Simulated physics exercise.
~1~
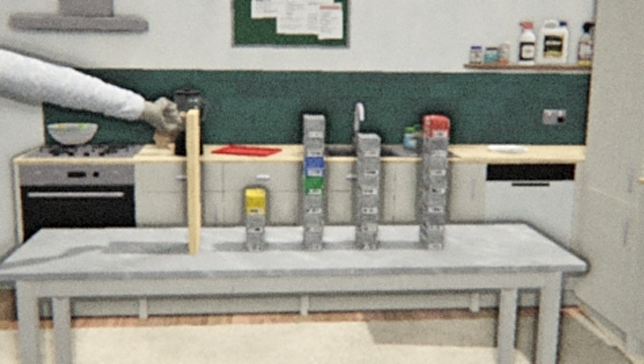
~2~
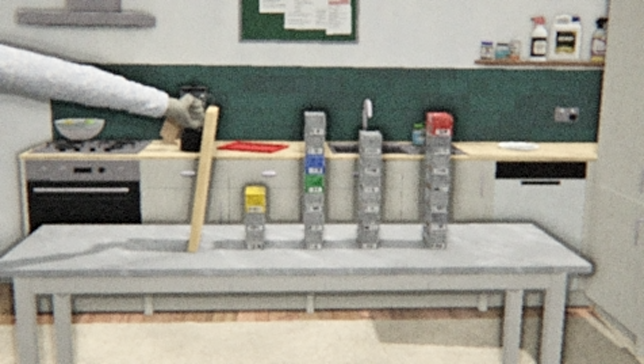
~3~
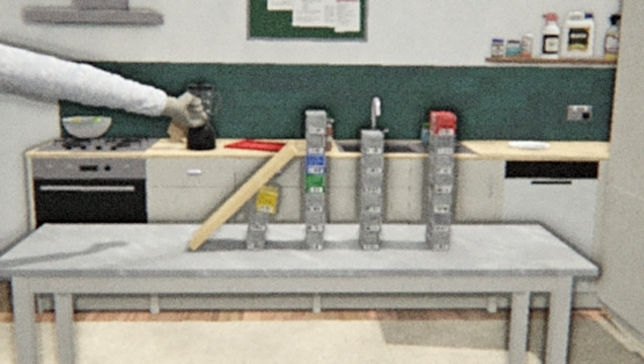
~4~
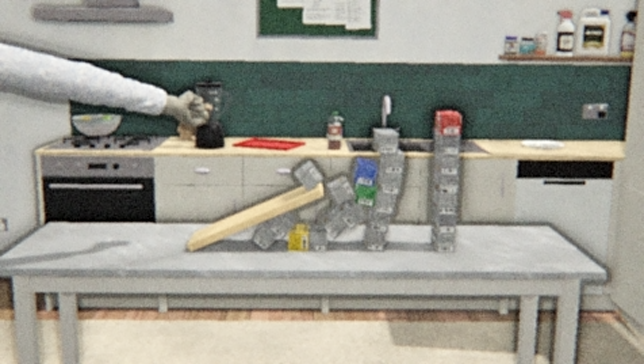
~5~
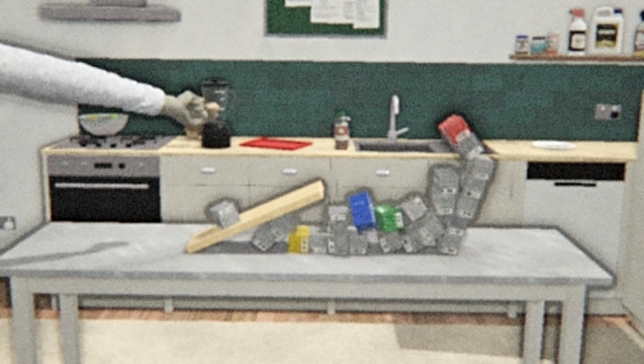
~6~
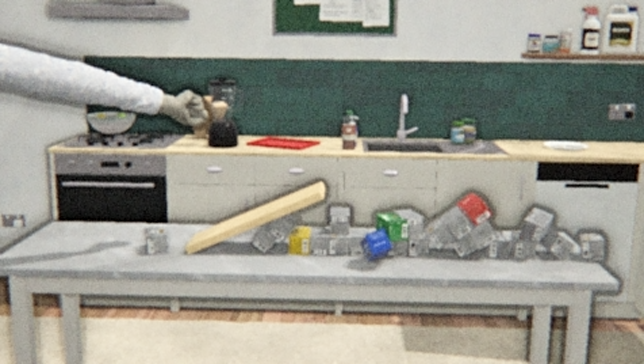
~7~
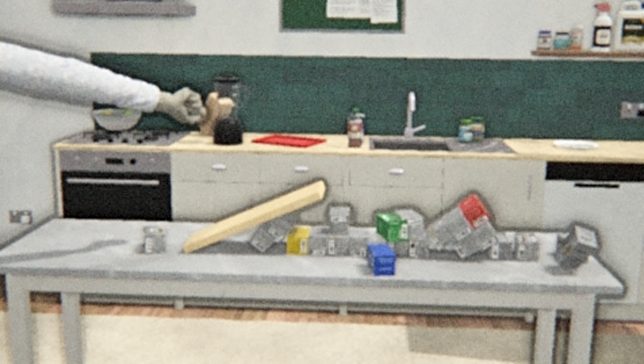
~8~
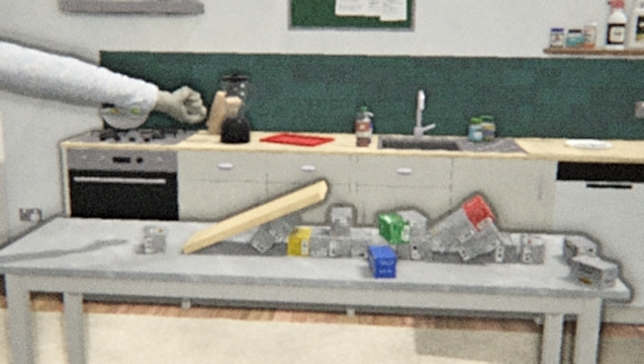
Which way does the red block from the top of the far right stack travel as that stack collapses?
It moves down, from the top of the stack to the jumble of fallen blocks on the table.
